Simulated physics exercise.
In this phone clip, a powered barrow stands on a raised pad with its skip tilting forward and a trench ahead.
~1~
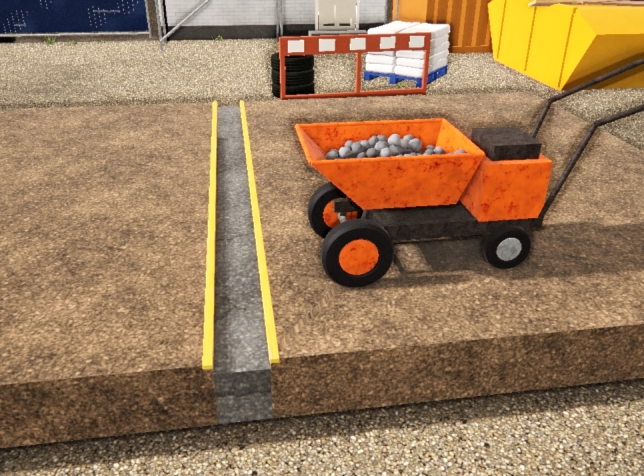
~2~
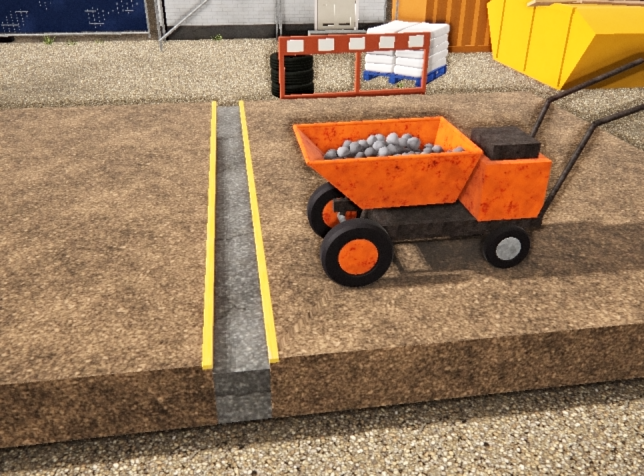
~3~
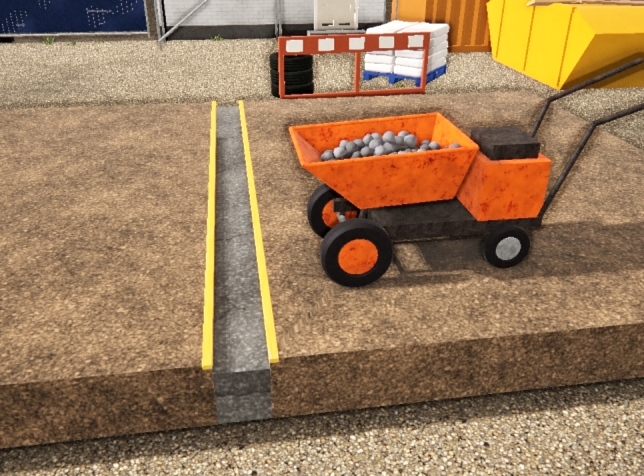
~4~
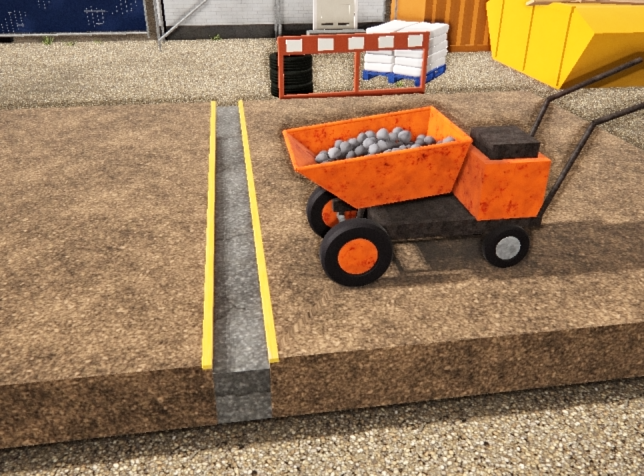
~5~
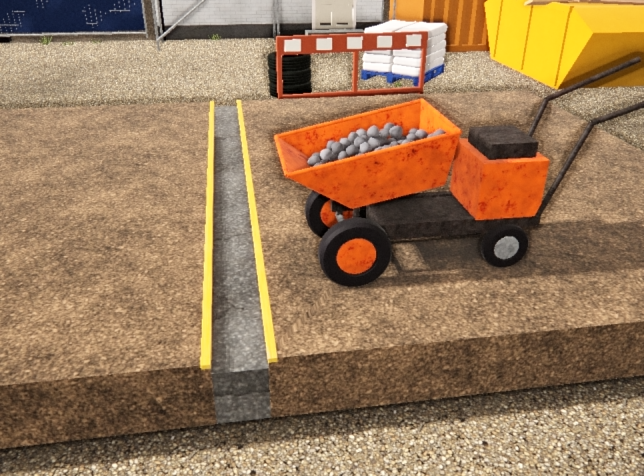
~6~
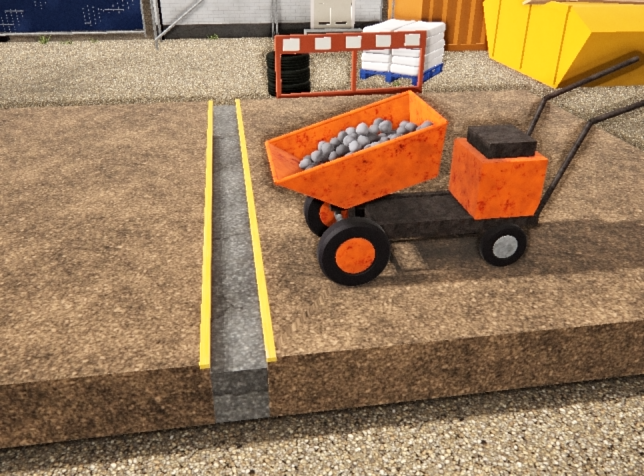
On a raised dirt pad at a building site, an orange powered barrow full of round grey cobbles stands to the right of a narrow, yellow-edged trench. Its skip starts level, then tilts forward to the left, its back end lifting clear while the wheels stay put.
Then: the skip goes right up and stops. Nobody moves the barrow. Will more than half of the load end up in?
Trench holds a minority.
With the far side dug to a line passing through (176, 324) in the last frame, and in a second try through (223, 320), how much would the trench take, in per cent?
Well, it'd be something like 60 per cent the first time and 10 per cent the second.
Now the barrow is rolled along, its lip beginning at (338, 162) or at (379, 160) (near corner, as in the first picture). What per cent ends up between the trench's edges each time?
50 % and 40 %.
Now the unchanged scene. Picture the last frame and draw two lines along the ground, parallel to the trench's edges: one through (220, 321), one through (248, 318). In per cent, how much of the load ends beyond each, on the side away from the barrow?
The first comes to 50 per cent, the second to 70 per cent.
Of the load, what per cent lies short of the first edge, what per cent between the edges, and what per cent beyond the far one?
In per cent, short 0, between 35 and beyond 35.
Soon after the last picture, skip tipped steeply; all in the skip.
A little later, skip tipped right over; about half in the skip; about a third in or heaped over the trench; a small part beyond it; a stray few falling.
Later still, skip tipped right over; about a third in the skip; about a third in or heaped over the trench; about a third beyond it.
At rest, skip tipped right over; about a third in the skip; about a third in or heaped over the trench; about a third beyond it.
